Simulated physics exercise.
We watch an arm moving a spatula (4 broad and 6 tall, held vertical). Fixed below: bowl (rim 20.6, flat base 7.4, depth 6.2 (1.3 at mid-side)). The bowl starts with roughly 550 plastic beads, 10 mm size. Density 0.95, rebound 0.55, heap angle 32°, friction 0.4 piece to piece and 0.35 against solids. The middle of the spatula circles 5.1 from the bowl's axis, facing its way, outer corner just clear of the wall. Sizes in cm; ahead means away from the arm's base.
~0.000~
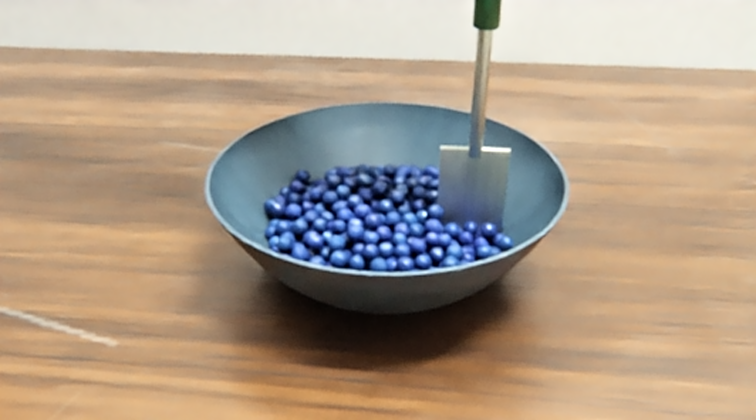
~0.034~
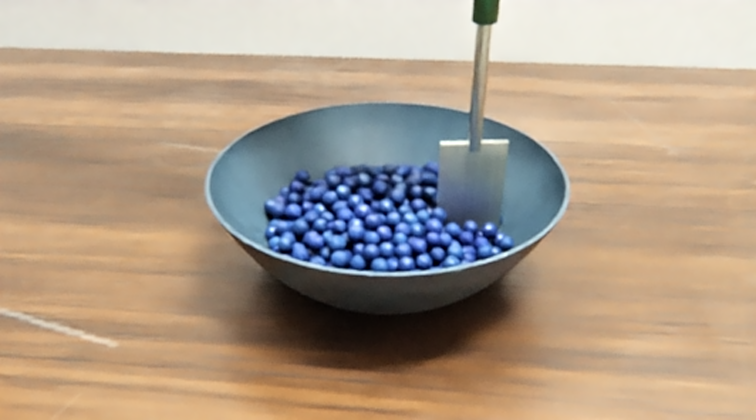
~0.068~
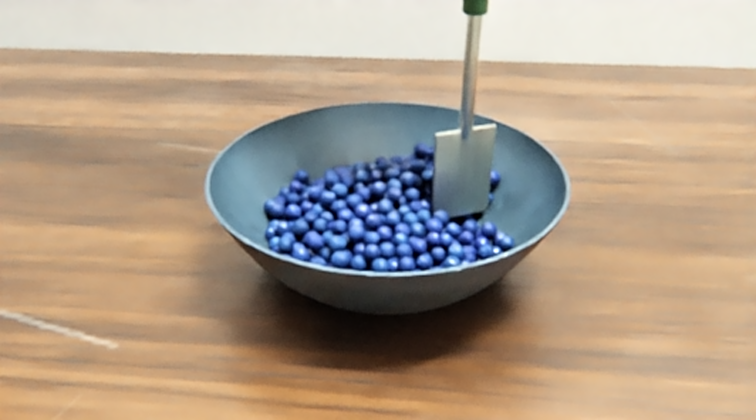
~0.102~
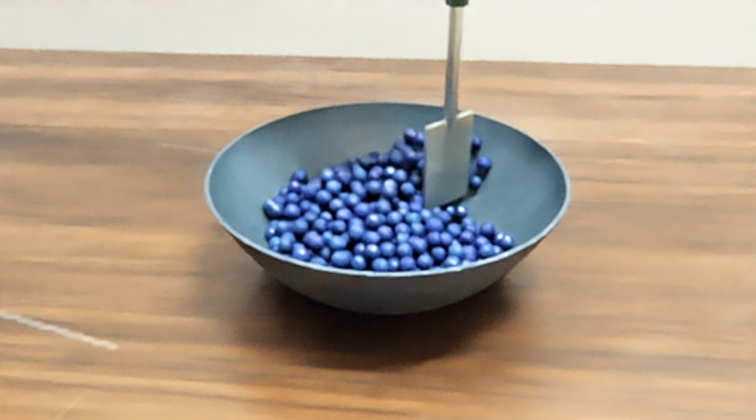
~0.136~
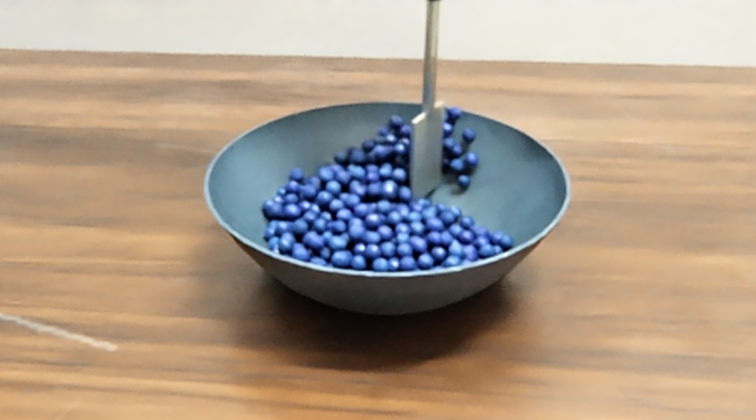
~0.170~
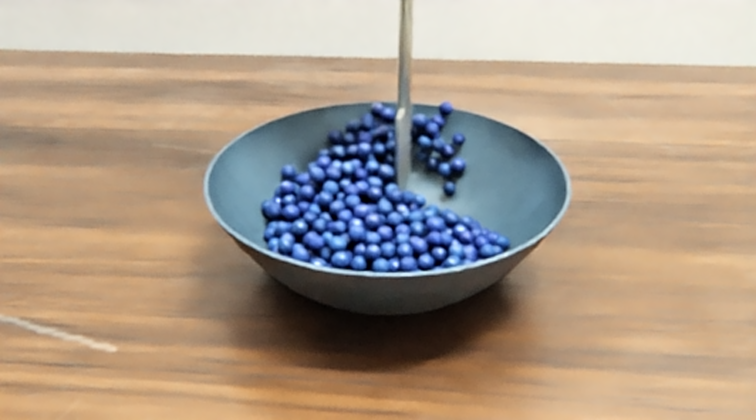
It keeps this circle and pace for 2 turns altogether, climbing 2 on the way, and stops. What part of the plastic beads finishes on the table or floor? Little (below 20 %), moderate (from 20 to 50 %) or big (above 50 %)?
On the table or floor the share is little, below 20 %.
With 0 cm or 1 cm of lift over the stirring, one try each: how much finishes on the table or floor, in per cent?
About 10 and 5 per cent.
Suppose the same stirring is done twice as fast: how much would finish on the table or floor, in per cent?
In that case some 30 per cent.
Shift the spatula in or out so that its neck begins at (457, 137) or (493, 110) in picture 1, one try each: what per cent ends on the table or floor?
About 0 and 5 per cent.
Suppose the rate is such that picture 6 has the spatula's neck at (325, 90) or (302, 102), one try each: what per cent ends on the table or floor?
Some 25 and 30 per cent.
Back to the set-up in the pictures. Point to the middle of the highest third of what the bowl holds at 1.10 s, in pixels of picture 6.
Around (385, 211).
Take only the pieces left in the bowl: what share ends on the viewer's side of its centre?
Roughly 50 per cent.
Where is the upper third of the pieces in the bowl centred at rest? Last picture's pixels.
Near (386, 209).
After 0.64 s, 332° round, highest piece 7 above the table; 532 in the bowl, 15 on the table or floor, 2 in flight or on the tool.
After 1.10 s, 224° round, highest piece 6 above the table; 531 in the bowl, 18 on the table or floor.
After 1.53 s, 0° round, highest piece 5 above the table; 531 in the bowl, 18 on the table or floor.
After 2.23 s, 0° round, highest piece 5 above the table; 531 in the bowl, 18 on the table or floor.
In the end, 531 in the bowl, 18 on the table or floor. That is 3 % on the table or floor.
